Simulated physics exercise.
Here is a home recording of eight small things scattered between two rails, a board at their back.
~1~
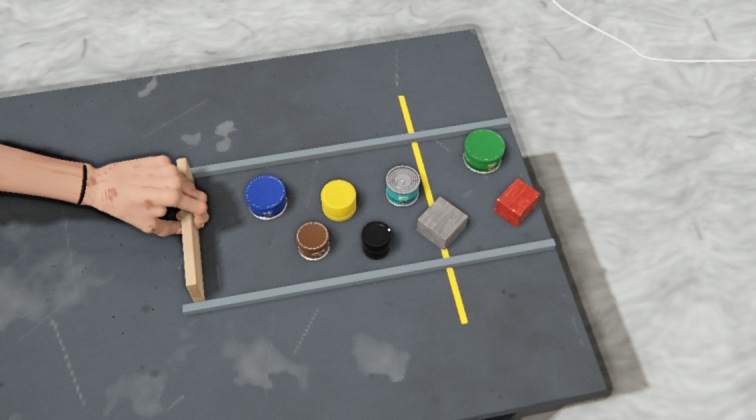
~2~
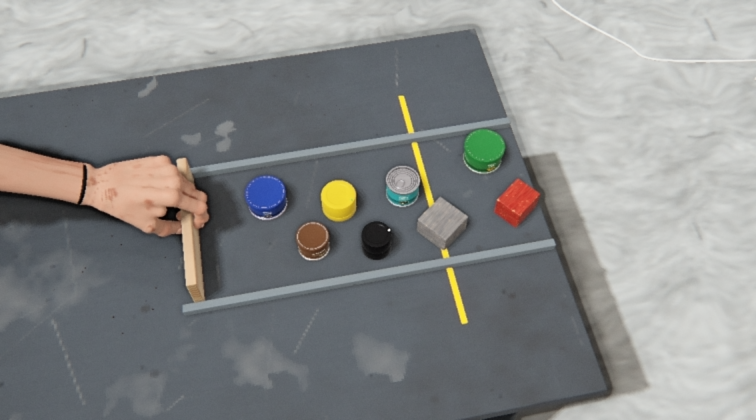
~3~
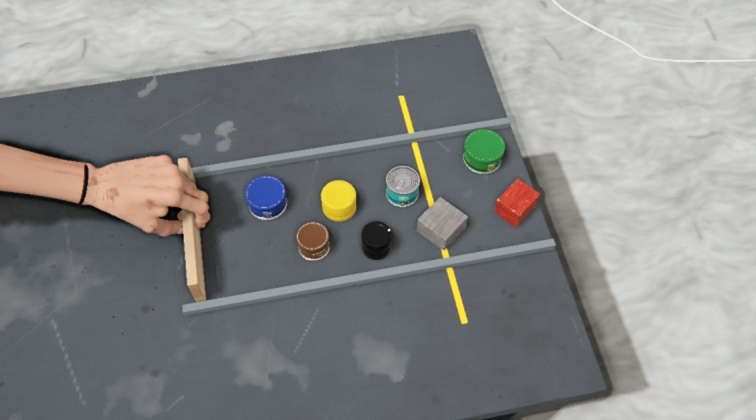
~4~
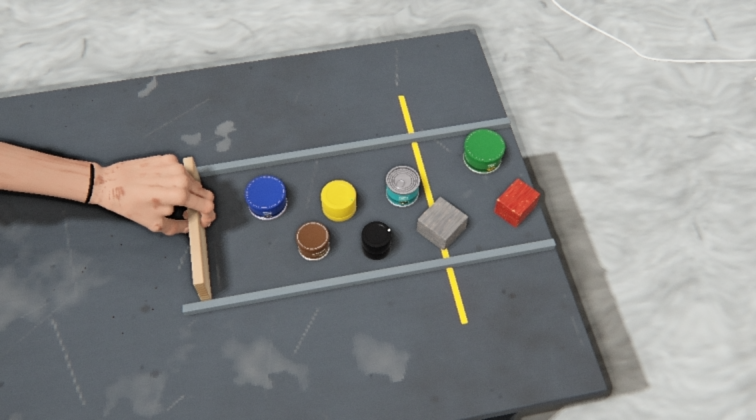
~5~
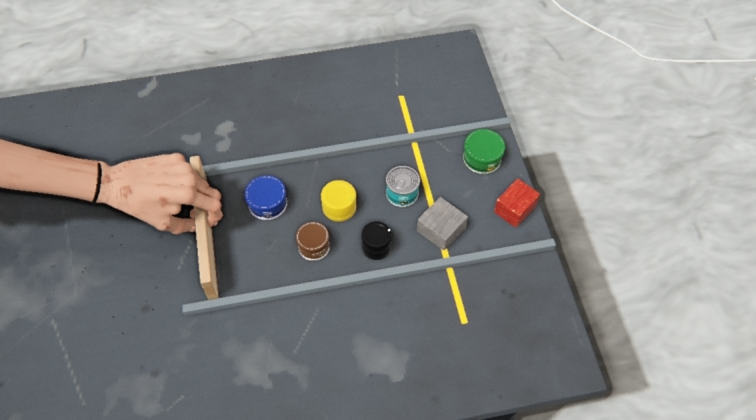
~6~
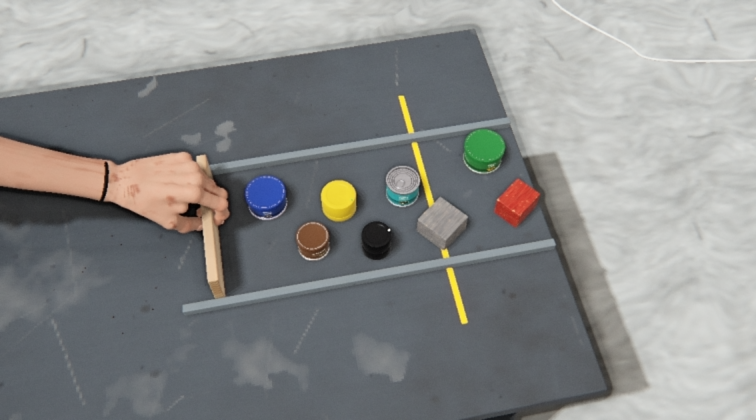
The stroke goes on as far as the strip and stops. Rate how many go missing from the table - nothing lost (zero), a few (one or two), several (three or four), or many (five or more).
Nothing lost.
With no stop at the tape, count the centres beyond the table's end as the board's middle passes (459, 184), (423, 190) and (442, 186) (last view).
1; 0; 0.
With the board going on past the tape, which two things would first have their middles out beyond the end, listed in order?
First the red block, then the green tin.
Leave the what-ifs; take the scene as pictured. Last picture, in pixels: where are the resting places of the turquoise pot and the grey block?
First (472, 172), then (485, 208).
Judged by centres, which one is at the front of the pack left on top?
That would be the red block, the foremost.
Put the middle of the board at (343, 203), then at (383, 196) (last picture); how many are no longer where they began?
The counts are 4 and 6.
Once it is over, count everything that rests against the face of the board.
The number is 3.
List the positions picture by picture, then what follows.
In the first frame, red block (517, 203); green tin (484, 152); grey block (442, 224); board (190, 229); tape (430, 199).
In the second frame, green tin (484, 152); turquoise pot (403, 187).
In the third frame, grey block (442, 224); black lid (376, 241).
In the fourth frame, red block (517, 203); board (197, 228).
In the fifth frame, green tin (484, 152); yellow lid (339, 201).
In the sixth frame, red block (517, 203); green tin (484, 152); grey block (442, 224); board (210, 225); tape (430, 199).
Early on, none off yet; red block at rest near (517, 203); green tin at rest near (484, 152); grey block at rest near (442, 224).
Finally, the number that fall off is zero.
